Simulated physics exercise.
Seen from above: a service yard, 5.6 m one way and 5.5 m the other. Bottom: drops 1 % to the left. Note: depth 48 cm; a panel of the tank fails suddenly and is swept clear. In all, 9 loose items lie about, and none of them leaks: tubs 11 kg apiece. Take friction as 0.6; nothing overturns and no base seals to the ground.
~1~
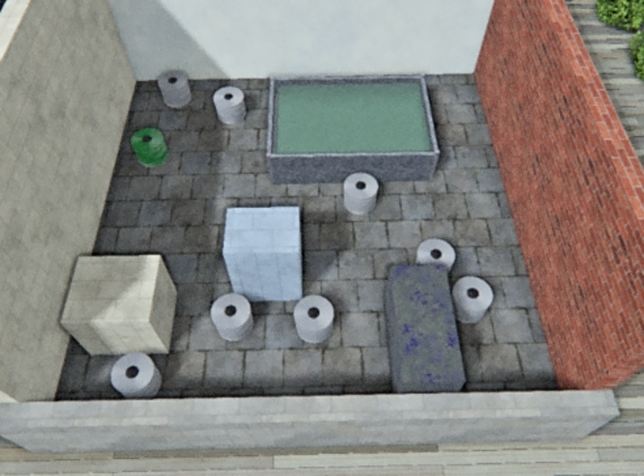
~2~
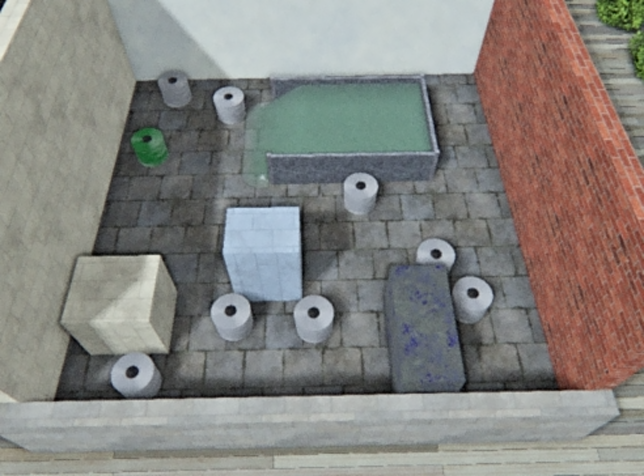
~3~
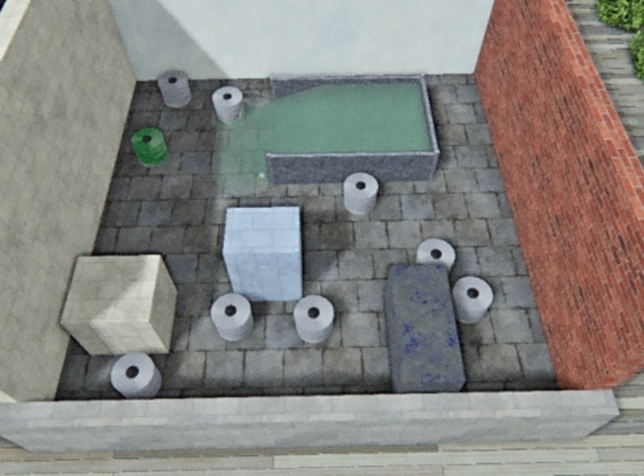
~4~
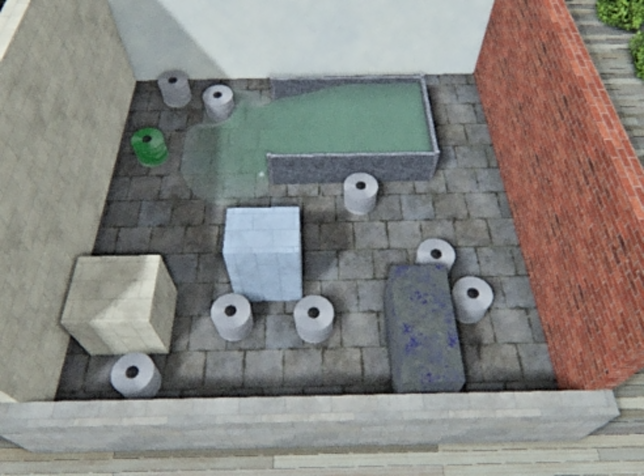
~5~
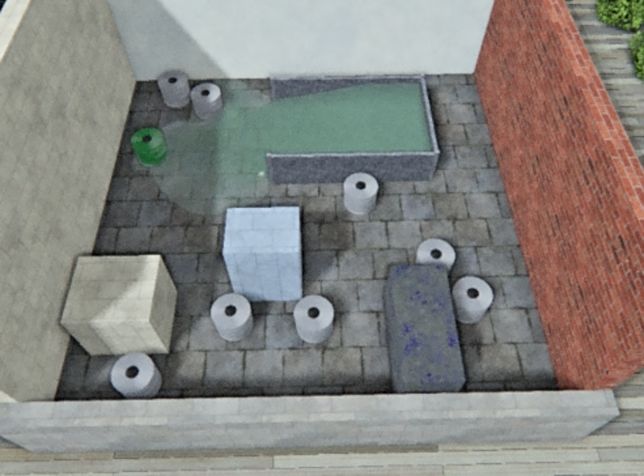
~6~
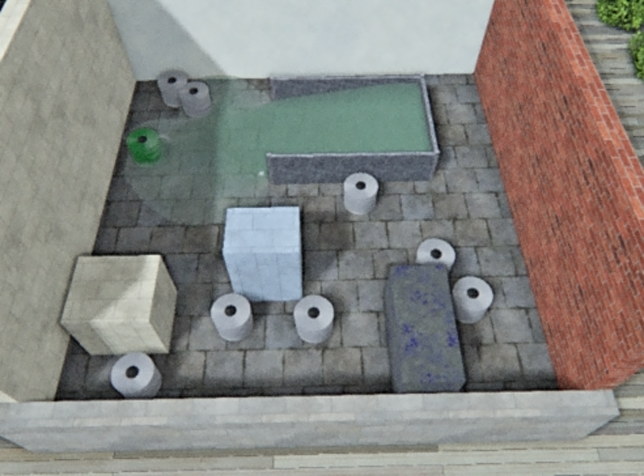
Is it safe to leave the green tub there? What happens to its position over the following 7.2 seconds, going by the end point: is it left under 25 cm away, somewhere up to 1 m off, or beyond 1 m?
The move is big.
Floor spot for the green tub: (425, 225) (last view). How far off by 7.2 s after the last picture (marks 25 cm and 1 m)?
From that spot, it remains nearly still.
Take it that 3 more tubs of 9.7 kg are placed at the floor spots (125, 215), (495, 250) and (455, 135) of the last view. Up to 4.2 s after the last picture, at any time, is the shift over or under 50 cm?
Going through them in the order asked, they come out clear of the mark, shy of the mark and shy of the mark.
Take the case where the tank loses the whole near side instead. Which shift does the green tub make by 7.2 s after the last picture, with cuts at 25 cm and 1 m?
In that case the green tub slides a little.
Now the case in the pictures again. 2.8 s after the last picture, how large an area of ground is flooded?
Wet: Near 15 m2.
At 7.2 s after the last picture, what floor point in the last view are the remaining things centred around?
Around (317, 255).
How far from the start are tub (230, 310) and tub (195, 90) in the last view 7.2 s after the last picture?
In turn: 120 cm, 150 cm.
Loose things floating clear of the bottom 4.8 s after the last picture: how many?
The number is 4.
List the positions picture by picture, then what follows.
The green tub at (147, 139), on the bottom; 3.3 m2 under water; 0 of 9 have shifted, in the first picture.
The green tub at (147, 139), on the bottom; 4.0 m2 under water; 0 of 9 have shifted, in the second picture.
The green tub at (147, 139) rests on the ground; water covers 4.8 m2; 0 of 9 have shifted, in the third picture.
The green tub at (147, 139) rests on the ground; 5.7 m2 under water; 1 of 9 have shifted, in the fourth picture.
The green tub at (147, 139) rests on the ground; 6.8 m2 under water; 1 of 9 have shifted, in the fifth picture.
The green tub at (143, 140) rests on the ground, 6 cm from its start; water covers 7.9 m2; 2 of 9 have shifted, in the sixth picture.
Then, 0.9 s after the last picture the green tub is near (123, 144), 0.3 m from its start, afloat; 3 afloat.
Then, 2.8 s after the last picture the green tub is near (169, 255), 2.1 m from its start, afloat; 3 afloat.
Then, 4.8 s after the last picture the green tub is near (180, 345), 3.3 m from its start, afloat; 4 afloat.
Then, 7.2 s after the last picture the green tub is near (182, 331), 3.1 m from its start, afloat; 3 afloat.
